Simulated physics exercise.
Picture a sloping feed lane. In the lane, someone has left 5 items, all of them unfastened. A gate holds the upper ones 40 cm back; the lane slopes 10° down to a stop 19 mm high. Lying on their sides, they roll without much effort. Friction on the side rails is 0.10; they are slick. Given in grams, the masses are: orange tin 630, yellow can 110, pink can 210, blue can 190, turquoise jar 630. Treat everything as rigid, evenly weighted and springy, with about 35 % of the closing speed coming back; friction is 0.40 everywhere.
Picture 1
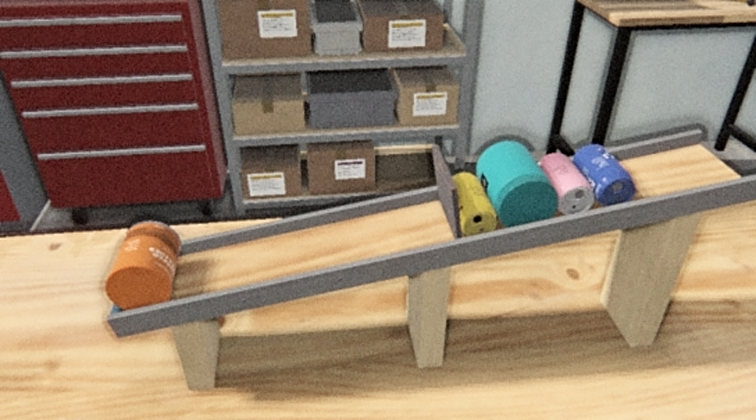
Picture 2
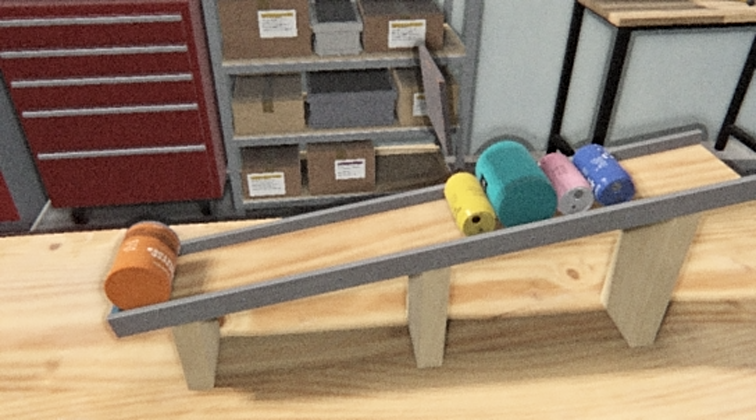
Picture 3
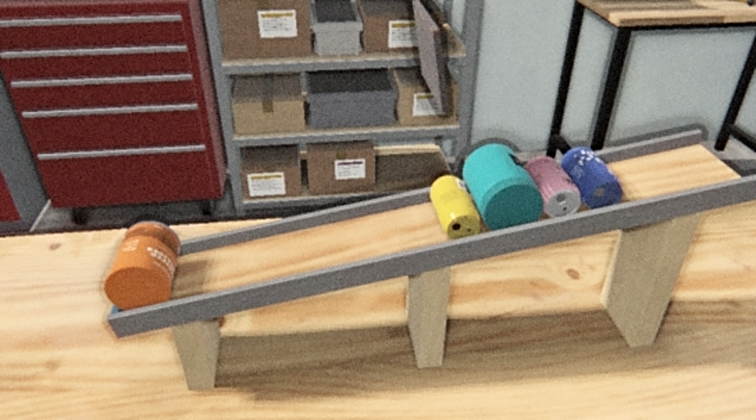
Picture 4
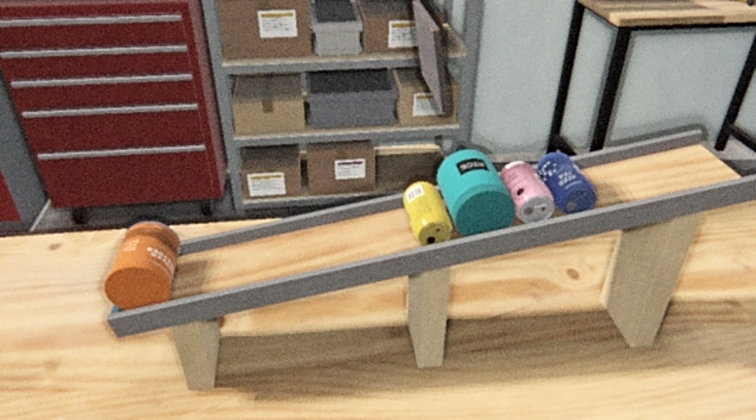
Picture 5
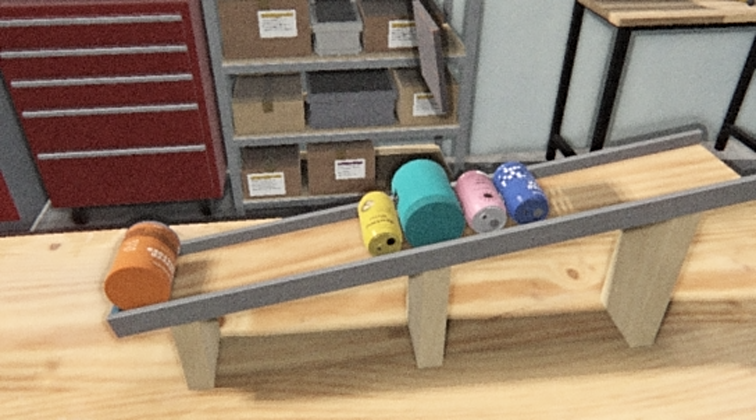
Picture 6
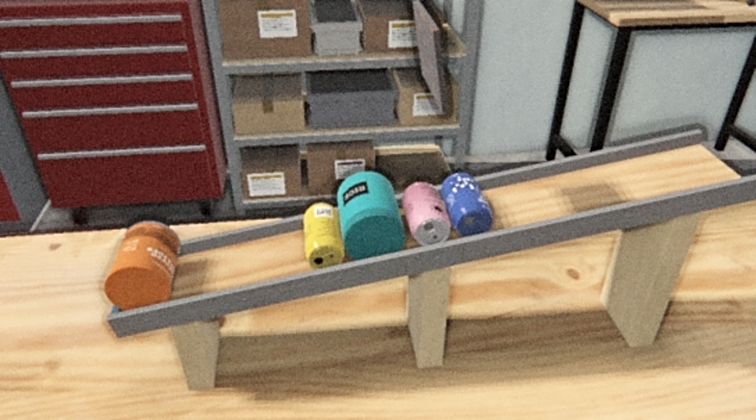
A long sloping wooden ramp had an orange tin at its low left end when the gate swung up, and the yellow can, turquoise jar, pink can and blue can rolled leftward down it together.
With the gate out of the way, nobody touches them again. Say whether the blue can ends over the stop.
Observed: Blue can fails to pass the stop.
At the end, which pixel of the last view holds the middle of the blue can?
It comes to a stop close to (317, 236).
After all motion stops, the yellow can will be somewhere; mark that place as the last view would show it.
It finishes around (185, 266).
Then, 0.10 s on from there, leader 20 cm from the stop; blue can near (419, 214).
Then, 0.20 s on from there, leader 11 cm from the stop; blue can near (365, 226).
Then, 0.30 s on from there, leader 7 cm from the stop; blue can near (324, 234).
In the end, all 5 in the lane. In the last view, blue can near (317, 236).
